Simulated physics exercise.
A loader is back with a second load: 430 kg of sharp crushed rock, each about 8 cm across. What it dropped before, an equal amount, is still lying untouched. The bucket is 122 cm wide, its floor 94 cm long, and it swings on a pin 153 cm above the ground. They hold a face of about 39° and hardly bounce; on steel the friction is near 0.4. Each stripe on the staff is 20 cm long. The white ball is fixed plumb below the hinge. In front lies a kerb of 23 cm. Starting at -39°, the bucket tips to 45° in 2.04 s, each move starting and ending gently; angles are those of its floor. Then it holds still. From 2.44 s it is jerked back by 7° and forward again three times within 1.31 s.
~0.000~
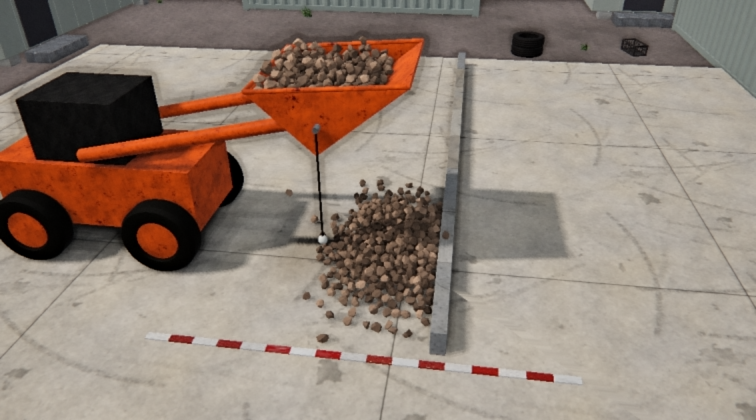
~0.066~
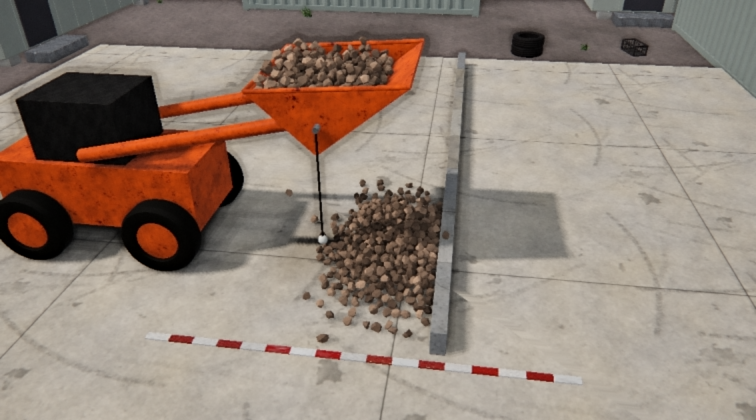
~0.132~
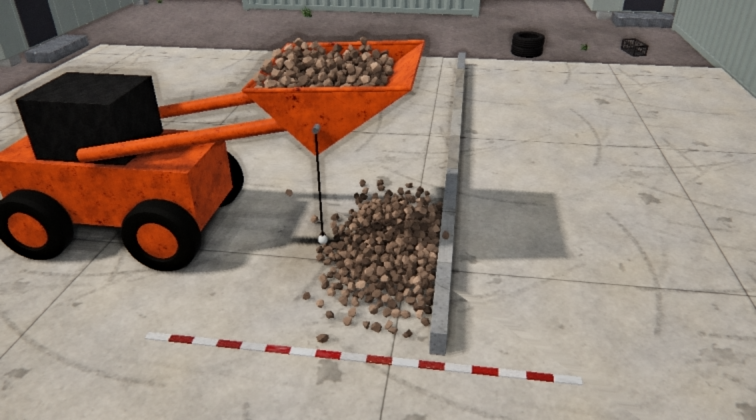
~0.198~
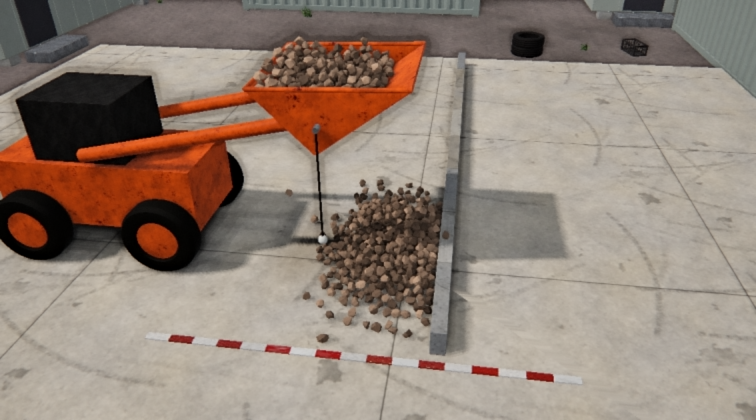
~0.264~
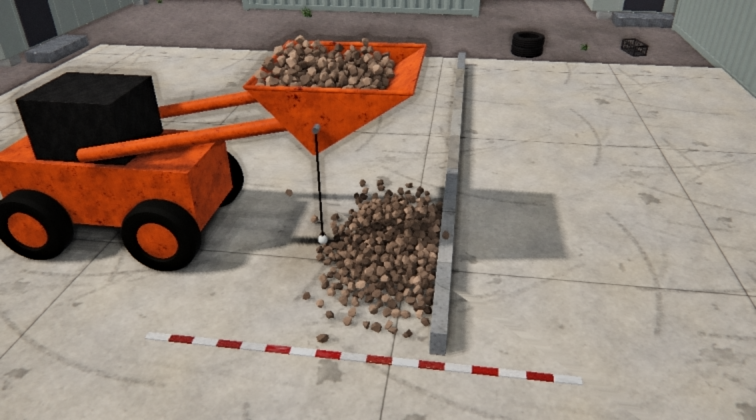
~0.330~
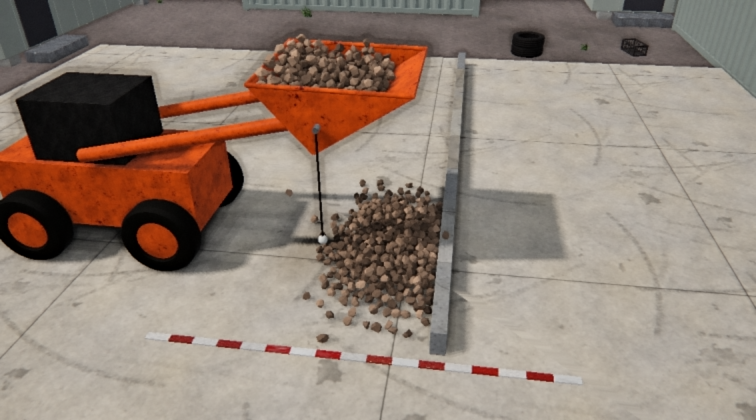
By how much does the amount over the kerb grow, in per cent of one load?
Roughly 28 per cent of a load more.
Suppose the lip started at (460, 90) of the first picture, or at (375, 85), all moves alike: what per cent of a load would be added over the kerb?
About 90 and 5 per cent.
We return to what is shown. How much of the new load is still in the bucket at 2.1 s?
Roughly 15 per cent is still inside.
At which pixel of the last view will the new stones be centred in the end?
Near (430, 233).
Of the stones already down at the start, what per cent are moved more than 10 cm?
Roughly 0 per cent of them.
After 1.5 s the floor is at 32°; in per cent of one load, 97 in the bucket, 103 on this side of the kerb; the foremost stones are at (437, 237).
After 2.1 s the floor is at 45°; in per cent of one load, 15 in the bucket, 179 on this side of the kerb, 6 over the kerb; the foremost stones are at (488, 264).
After 4.2 s the floor is at 45°; in per cent of one load, 0 in the bucket, 172 on this side of the kerb, 28 over the kerb; the foremost stones are at (587, 278).
After 6.9 s the floor is at 45°; in per cent of one load, 0 in the bucket, 172 on this side of the kerb, 28 over the kerb; the foremost stones are at (587, 278). Net gain over the kerb, 28.
